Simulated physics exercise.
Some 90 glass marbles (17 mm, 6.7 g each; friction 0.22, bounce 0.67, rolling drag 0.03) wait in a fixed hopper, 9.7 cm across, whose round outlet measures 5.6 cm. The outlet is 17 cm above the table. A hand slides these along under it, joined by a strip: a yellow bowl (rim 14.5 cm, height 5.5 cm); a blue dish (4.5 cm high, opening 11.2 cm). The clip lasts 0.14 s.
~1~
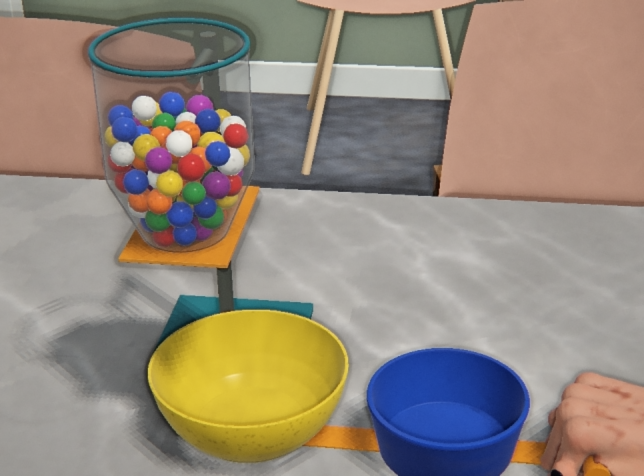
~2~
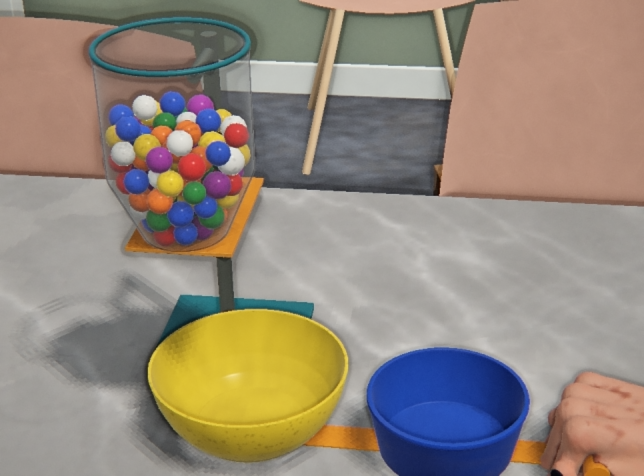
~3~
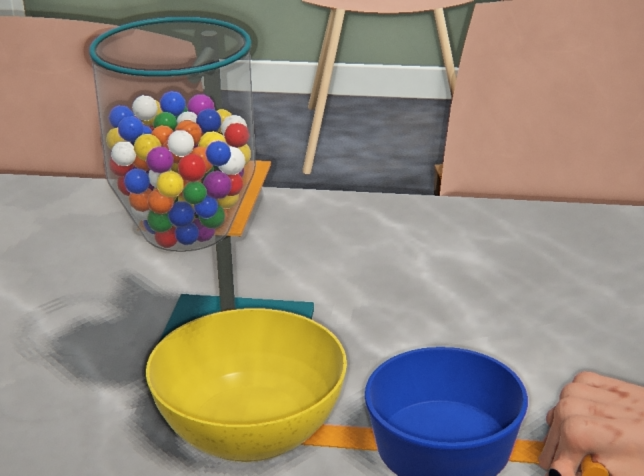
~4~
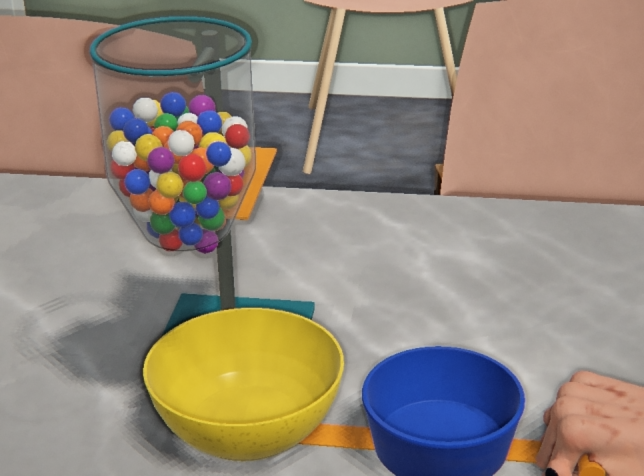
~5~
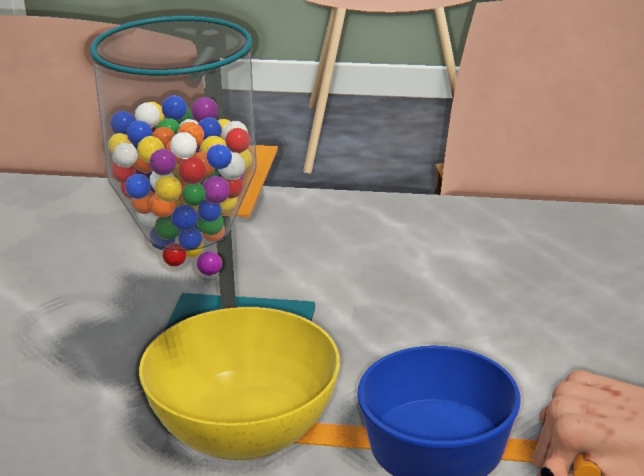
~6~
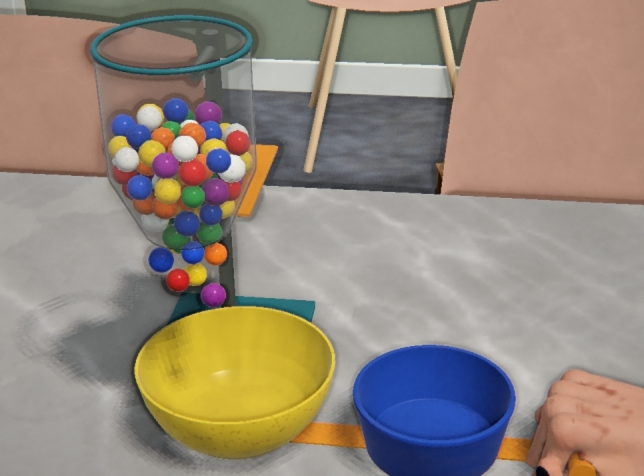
A hand slowly sliding a yellow bowl and blue dish slightly left as an orange plate opens and colourful balls begin dropping.
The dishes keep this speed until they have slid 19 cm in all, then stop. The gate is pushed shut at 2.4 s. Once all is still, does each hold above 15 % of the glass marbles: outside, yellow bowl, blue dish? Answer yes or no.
Outside: No, yellow bowl: Yes, blue dish: No.
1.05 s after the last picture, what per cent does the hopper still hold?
Some 0 per cent of the load.
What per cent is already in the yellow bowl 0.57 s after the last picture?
Near 75 per cent so far.
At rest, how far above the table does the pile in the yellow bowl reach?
Some 5.5 cm.
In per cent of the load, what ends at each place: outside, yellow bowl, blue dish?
Outside 5; yellow bowl 95; blue dish 0.
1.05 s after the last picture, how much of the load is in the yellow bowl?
About 95 per cent by then.
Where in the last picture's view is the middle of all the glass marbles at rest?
At about (17, 376).
Then, 0.57 s after the last picture, hopper 10 %, yellow bowl 75 %, in the air 15 %; middle of all pieces on or above the table near (166, 353).
Then, 1.05 s after the last picture, yellow bowl 95 %; middle of all pieces on or above the table near (89, 381).
Then, 1.48 s after the last picture, yellow bowl 95 %; middle of all pieces on or above the table near (27, 375).
Then, 1.90 s after the last picture, yellow bowl 95 %; middle of all pieces on or above the table near (19, 378).
In the end, blue dish 0 %, hopper 0 %, yellow bowl 95 %, outside 5 %.
